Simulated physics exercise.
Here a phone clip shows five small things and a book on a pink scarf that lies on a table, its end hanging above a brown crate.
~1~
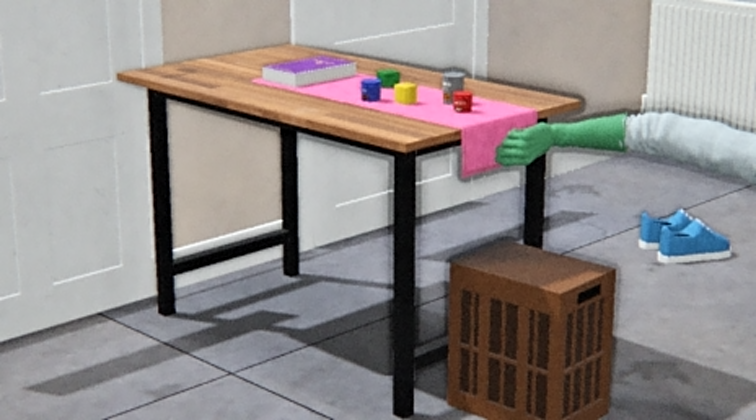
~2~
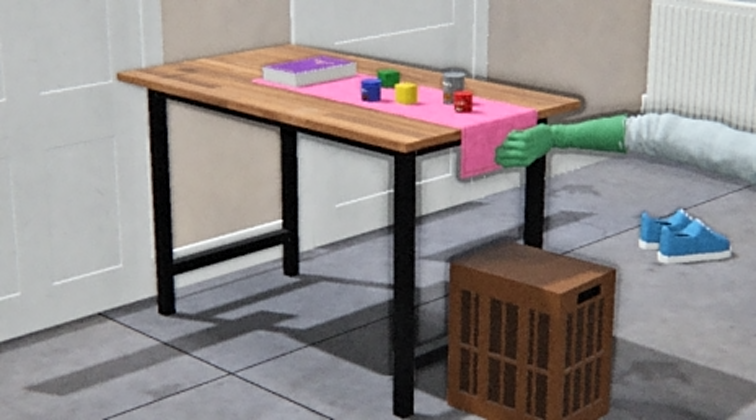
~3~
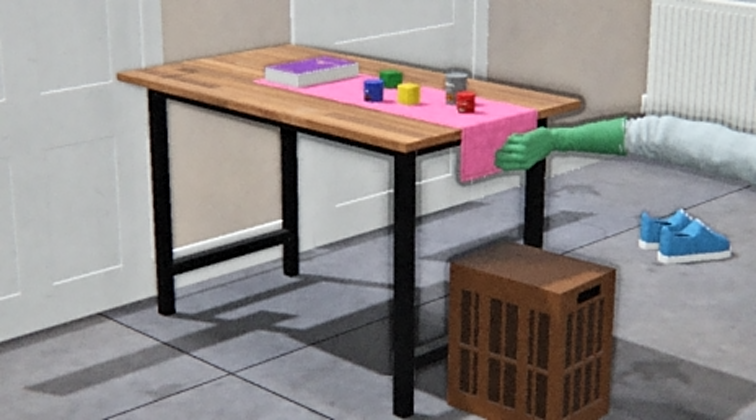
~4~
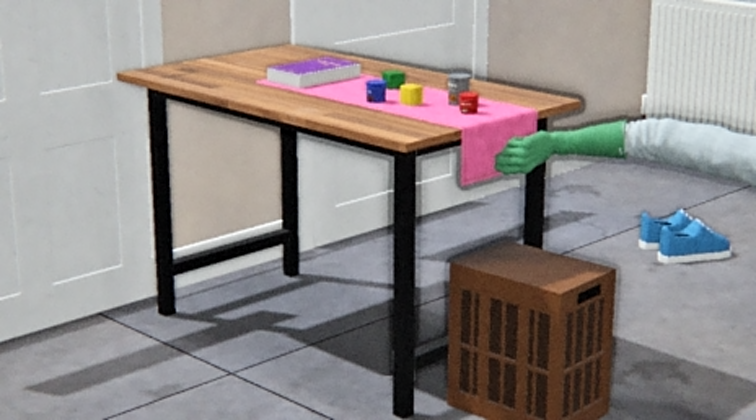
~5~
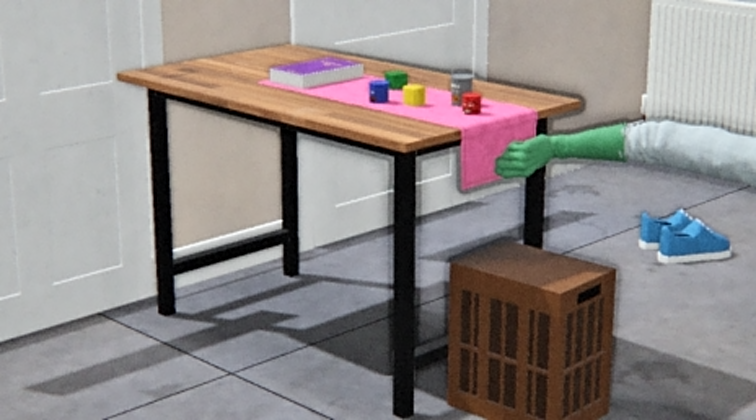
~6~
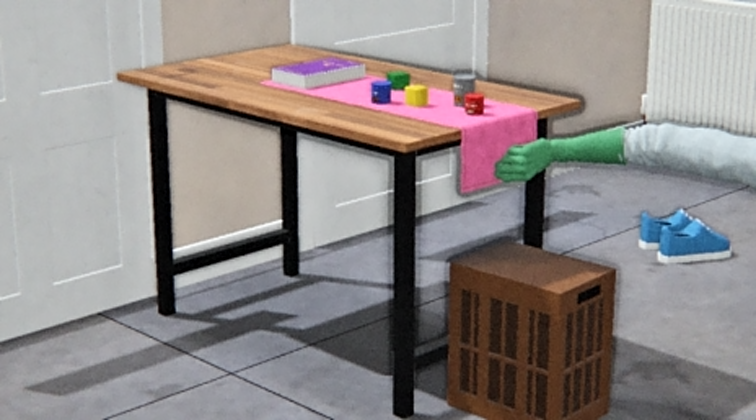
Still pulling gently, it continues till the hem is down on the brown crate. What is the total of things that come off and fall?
The total is two.
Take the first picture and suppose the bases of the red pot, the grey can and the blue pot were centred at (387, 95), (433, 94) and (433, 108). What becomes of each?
Red pot: Still up. Grey can: Still up. Blue pot: Off.
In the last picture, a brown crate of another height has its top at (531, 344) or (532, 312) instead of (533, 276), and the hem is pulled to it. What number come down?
That would be 4 and 3.
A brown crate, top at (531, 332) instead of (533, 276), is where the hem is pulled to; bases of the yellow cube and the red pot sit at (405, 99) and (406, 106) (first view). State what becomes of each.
As for the yellow cube, it leaves the top; as for the red pot, it leaves the top.
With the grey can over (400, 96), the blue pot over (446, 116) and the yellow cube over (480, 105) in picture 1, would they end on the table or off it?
Record - grey can retained; blue pot lost; yellow cube lost.
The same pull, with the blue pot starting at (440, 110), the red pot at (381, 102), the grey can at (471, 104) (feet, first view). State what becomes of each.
Blue pot: Gone off. Red pot: Still up. Grey can: Gone off.
A little later, hem near (499, 224); red pot gone.
Next, hem on the crate; red pot and grey can gone.
When it is over, hem on the crate; red pot and grey can gone. It carries off two.
